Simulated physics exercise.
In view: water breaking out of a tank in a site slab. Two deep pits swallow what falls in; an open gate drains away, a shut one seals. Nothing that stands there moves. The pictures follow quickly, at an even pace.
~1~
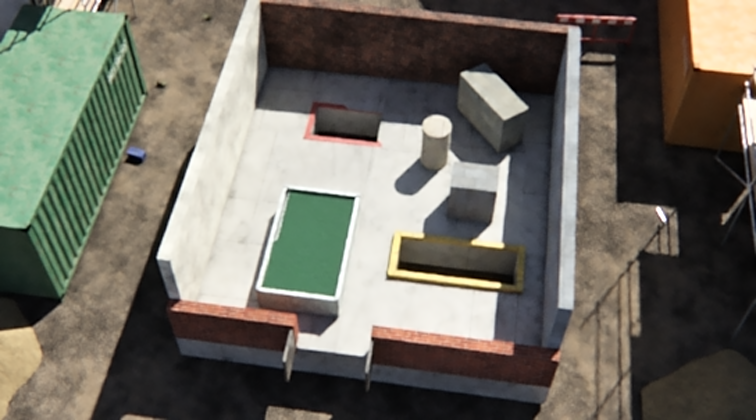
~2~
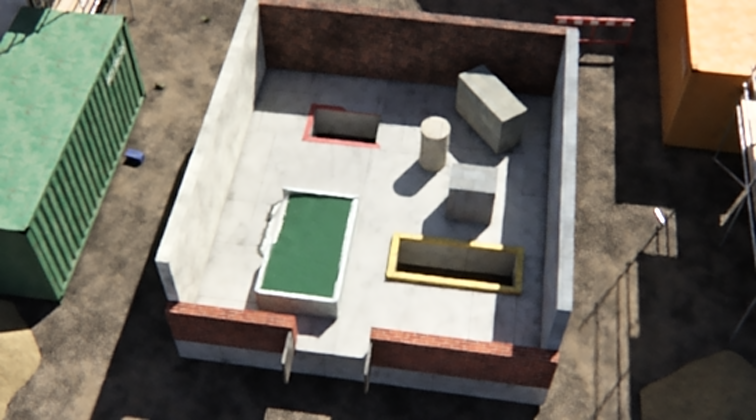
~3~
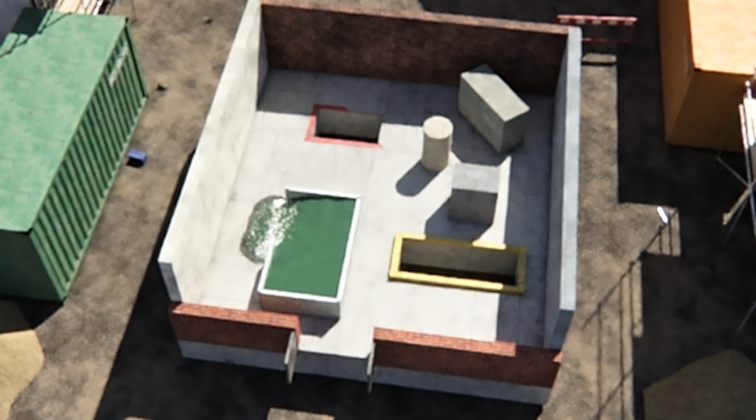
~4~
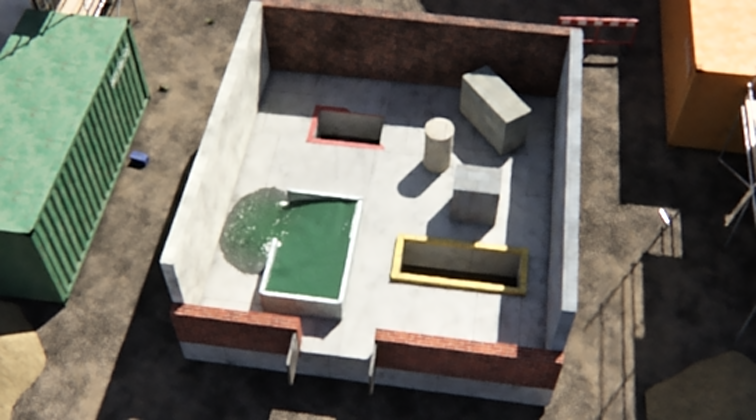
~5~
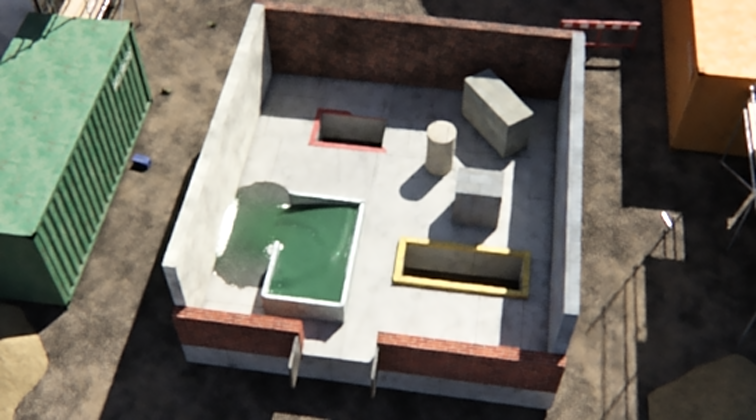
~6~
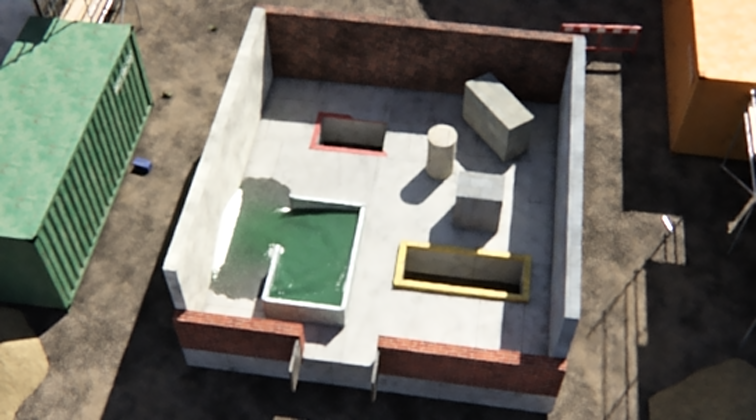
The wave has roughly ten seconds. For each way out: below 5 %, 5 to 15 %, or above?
In the end: The gate takes between 5 and 15 %; the red pit takes over 15 %; the yellow pit takes under 5 %.
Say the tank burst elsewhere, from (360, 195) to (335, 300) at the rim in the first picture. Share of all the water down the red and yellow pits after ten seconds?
In per cent: Red 6, yellow 20.
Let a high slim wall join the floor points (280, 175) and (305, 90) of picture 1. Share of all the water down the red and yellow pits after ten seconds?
Parts in a hundred: Red 8, yellow 0.
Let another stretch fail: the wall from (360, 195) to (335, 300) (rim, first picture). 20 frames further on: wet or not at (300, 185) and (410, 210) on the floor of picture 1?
In that order: Clear, awash.
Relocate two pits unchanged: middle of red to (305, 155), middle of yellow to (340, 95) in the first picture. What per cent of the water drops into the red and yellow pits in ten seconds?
In per cent: Red 25, yellow 4.
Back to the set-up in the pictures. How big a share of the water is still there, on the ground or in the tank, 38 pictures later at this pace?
Close to 86 %.
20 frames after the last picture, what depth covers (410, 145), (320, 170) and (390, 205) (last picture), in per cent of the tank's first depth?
In turn 0, 2 and 0 in a hundred.
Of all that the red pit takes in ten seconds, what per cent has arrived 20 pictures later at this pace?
About 15 per cent.
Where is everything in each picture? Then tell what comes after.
The water tank at (310, 242) is whole and still, in the first picture.
The front is at a hidden place, out from the gap at (280, 225), in the second picture.
The front is at (266, 201), out from the gap at (283, 226), in the third picture.
The front is at (224, 245), out from the gap at (285, 228), in the fourth picture.
The front is at (237, 192), out from the gap at (287, 231), in the fifth picture.
The front is at (210, 285), out from the gap at (288, 235), in the sixth picture.
A moment on, water covers 10 % of the floor; the gate 0 %, the red pit 0 %, the yellow pit 0 %.
Next, water covers 25 % of the floor; the gate 0 %, the red pit 0 %, the yellow pit 0 %.
Then, water covers 35 % of the floor; the gate 0 %, the red pit 3 %, the yellow pit 0 %.
Later, water covers 55 % of the floor; the gate 5 %, the red pit 10 %, the yellow pit 0 %.
In the end, water covers 70 % of the floor; the gate 9 %, the red pit 21 %, the yellow pit 0 %.
